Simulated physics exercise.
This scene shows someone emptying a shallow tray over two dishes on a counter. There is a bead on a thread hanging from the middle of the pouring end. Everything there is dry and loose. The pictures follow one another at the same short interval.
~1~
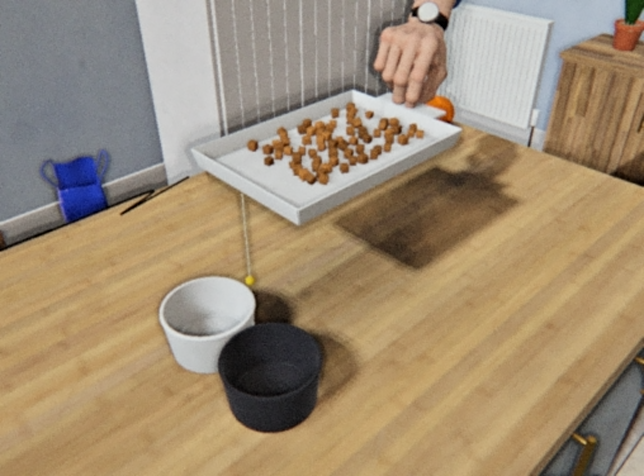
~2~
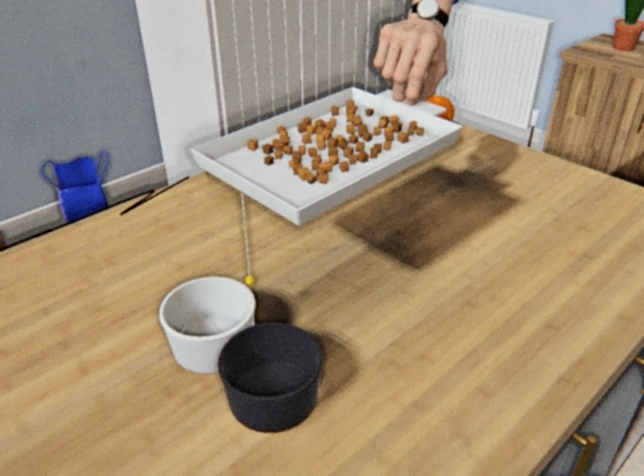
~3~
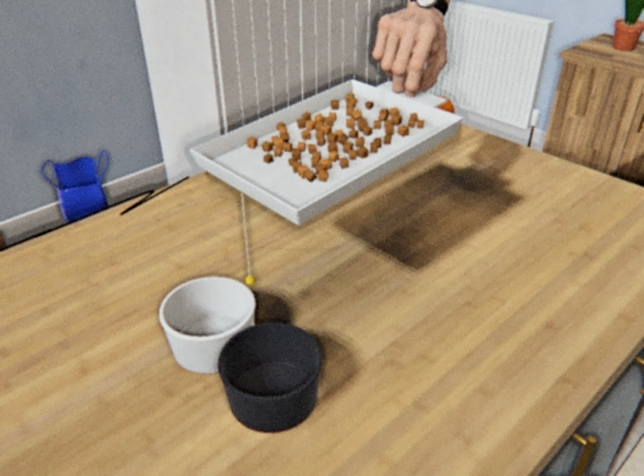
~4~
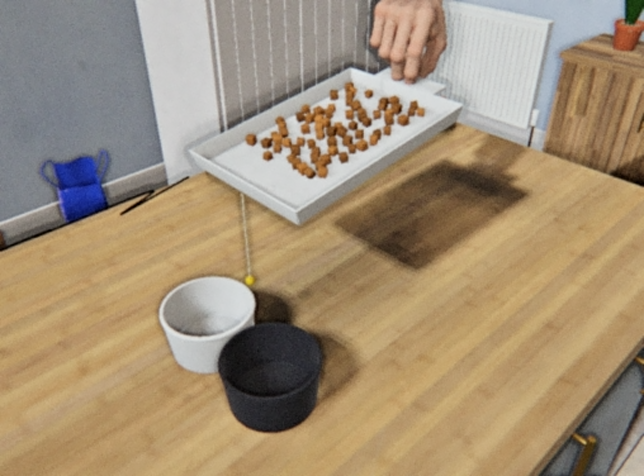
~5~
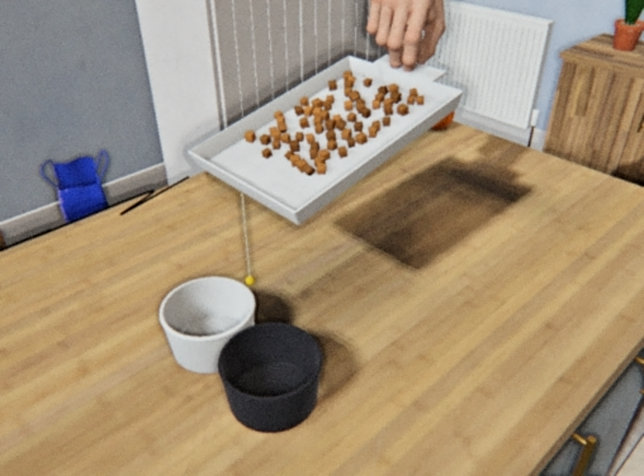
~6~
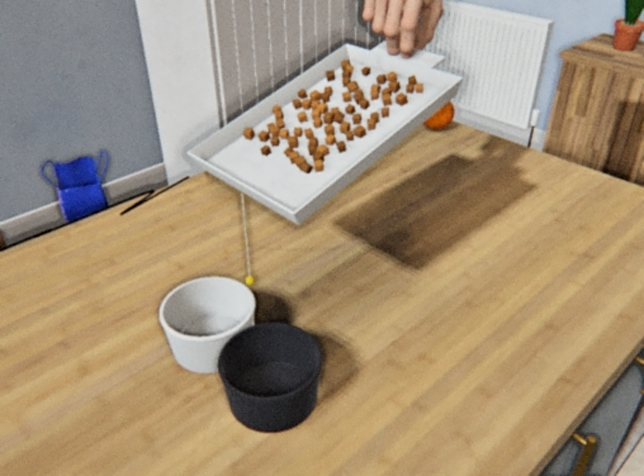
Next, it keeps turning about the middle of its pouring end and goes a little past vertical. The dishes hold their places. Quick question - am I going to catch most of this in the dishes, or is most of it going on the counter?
You'll catch most of it in the dishes.
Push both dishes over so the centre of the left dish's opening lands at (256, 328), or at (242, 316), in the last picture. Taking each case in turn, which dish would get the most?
The first time it's the left member, the second time the left member.
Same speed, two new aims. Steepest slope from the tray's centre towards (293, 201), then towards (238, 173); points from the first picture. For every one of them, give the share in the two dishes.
First heading roughly 70 %, second roughly 30 %.
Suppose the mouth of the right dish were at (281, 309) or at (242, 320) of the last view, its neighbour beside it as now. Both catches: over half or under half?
For the earlier try a smaller portion is kept, for the later one a larger portion.
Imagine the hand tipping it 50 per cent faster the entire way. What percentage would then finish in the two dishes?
Close to 80 per cent.
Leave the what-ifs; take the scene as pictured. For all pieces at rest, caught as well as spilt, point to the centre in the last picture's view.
Around (205, 339), give or take.
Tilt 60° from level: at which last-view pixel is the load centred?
Somewhere near pixel (239, 168).
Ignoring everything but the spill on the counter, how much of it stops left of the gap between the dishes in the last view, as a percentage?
Roughly 90 in a hundred.
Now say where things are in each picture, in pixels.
Corners of the pouring end at (197, 149) and (298, 206), level; middle of the load at (339, 141), brown sugar cubes; left dish at (172, 343); right dish at (232, 401); bead on its thread at (251, 280), in the first picture.
Corners of the pouring end at (197, 149) and (298, 206), level; middle of the load at (339, 140), in the second picture.
Corners of the pouring end at (196, 150) and (297, 207), tipped barely, level across its low end; middle of the load at (339, 135), in the third picture.
Corners of the pouring end at (195, 150) and (296, 207), tipped a little, level across its low end; middle of the load at (338, 127), in the fourth picture.
Corners of the pouring end at (194, 151) and (295, 208), tipped a little, level across its low end; middle of the load at (337, 120), in the fifth picture.
Corners of the pouring end at (193, 151) and (294, 209), tipped clearly, level across its low end; middle of the load at (336, 112); left dish at (172, 343); right dish at (232, 401), in the sixth picture.
Soon, tray tipped steeply; nearly all on the tray; a stray few in the air.
A while on, tray tipped right over; most on the tray; a stray few in the right dish; a small part in the left dish; a stray few outside both.
Towards the end, tray tipped past a quarter turn; a small part in the right dish; about two thirds in the left dish; about a quarter outside both.
Finally, tray tipped past a quarter turn; a small part in the right dish; about two thirds in the left dish; about a quarter outside both.
